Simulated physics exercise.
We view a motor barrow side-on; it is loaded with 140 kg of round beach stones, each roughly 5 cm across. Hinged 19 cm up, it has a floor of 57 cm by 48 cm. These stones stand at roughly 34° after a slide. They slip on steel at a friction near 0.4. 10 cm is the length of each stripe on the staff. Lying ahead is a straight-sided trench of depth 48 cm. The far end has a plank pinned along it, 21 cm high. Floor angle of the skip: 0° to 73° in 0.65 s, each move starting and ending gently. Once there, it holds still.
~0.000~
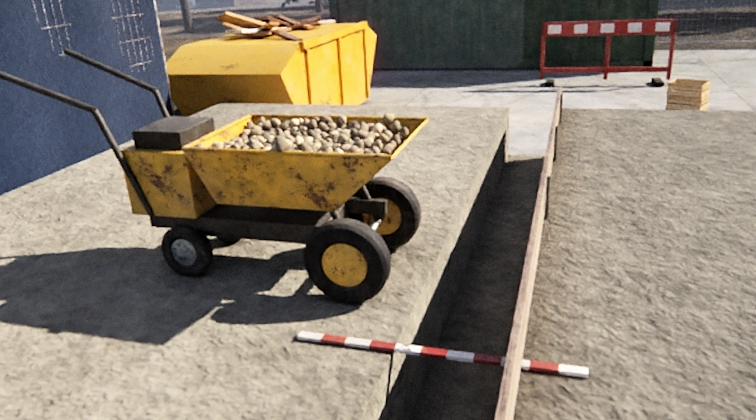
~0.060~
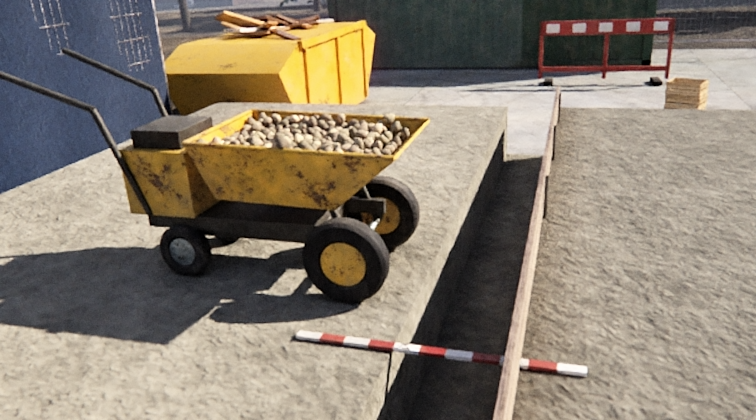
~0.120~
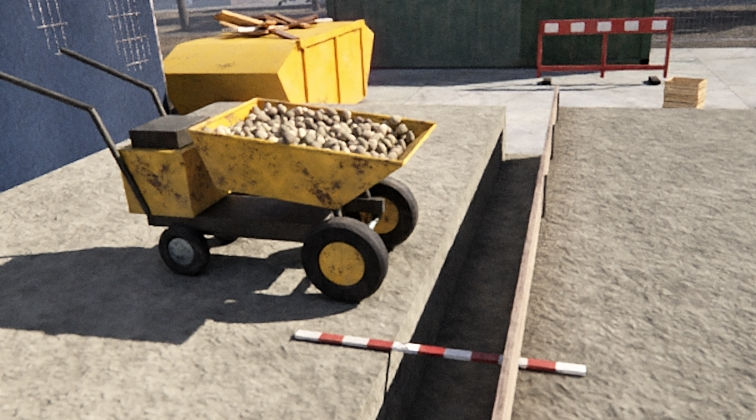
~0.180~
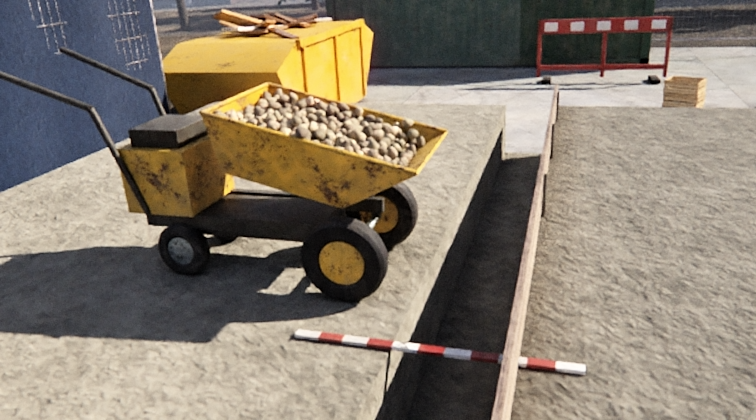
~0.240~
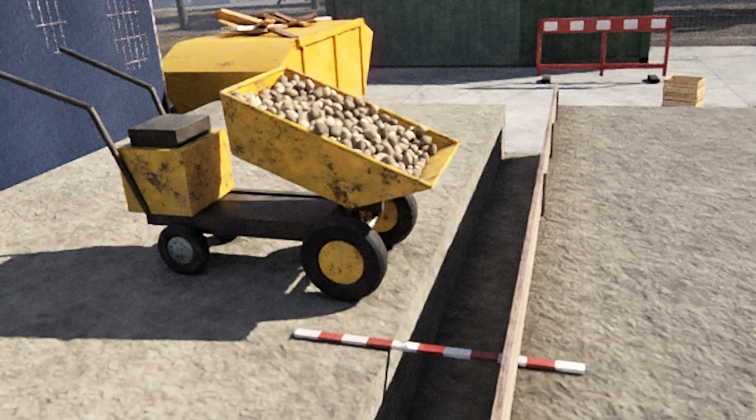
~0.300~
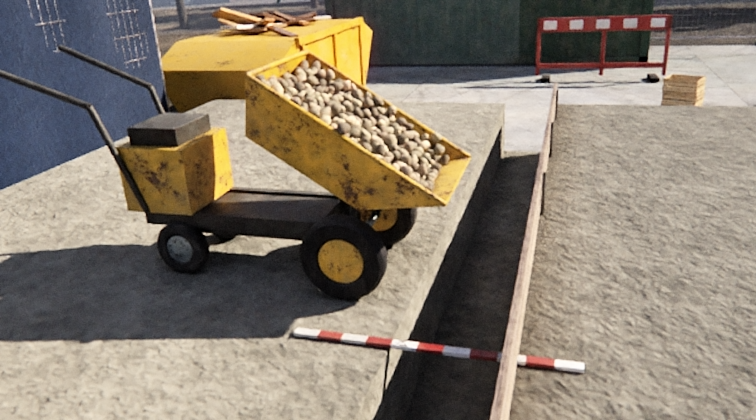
At a building site, a small yellow barrow full of round stones stood beside a narrow trench, and its skip tilted steadily further toward the right, the back rising high while the wheels stayed put.
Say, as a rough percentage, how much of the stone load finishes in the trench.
Roughly 81 out of 100.
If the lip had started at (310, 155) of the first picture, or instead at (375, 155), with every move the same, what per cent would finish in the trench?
I'd expect some 100 per cent, then some 95.
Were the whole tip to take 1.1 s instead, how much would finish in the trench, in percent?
With that timing, about 90 per cent.
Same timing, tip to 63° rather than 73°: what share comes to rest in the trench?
Near 70 per cent then.
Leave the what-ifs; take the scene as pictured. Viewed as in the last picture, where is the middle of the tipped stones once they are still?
(490, 355).
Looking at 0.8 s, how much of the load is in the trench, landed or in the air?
About 35 per cent by then.
After 0.5 s the floor is at 62°; 100 % in the skip; the foremost stones are at (474, 227).
After 0.8 s the floor is at 73°; 61 % in the skip, 34 % in the trench, 4 % past the trench; the foremost stones are at (555, 242).
After 1.1 s the floor is at 73°; 5 % in the skip, 76 % in the trench, 19 % past the trench; the foremost stones are at (744, 296).
After 3.0 s the floor is at 73°; 0 % in the skip, 81 % in the trench, 19 % past the trench; the foremost stones are past the picture's edge.
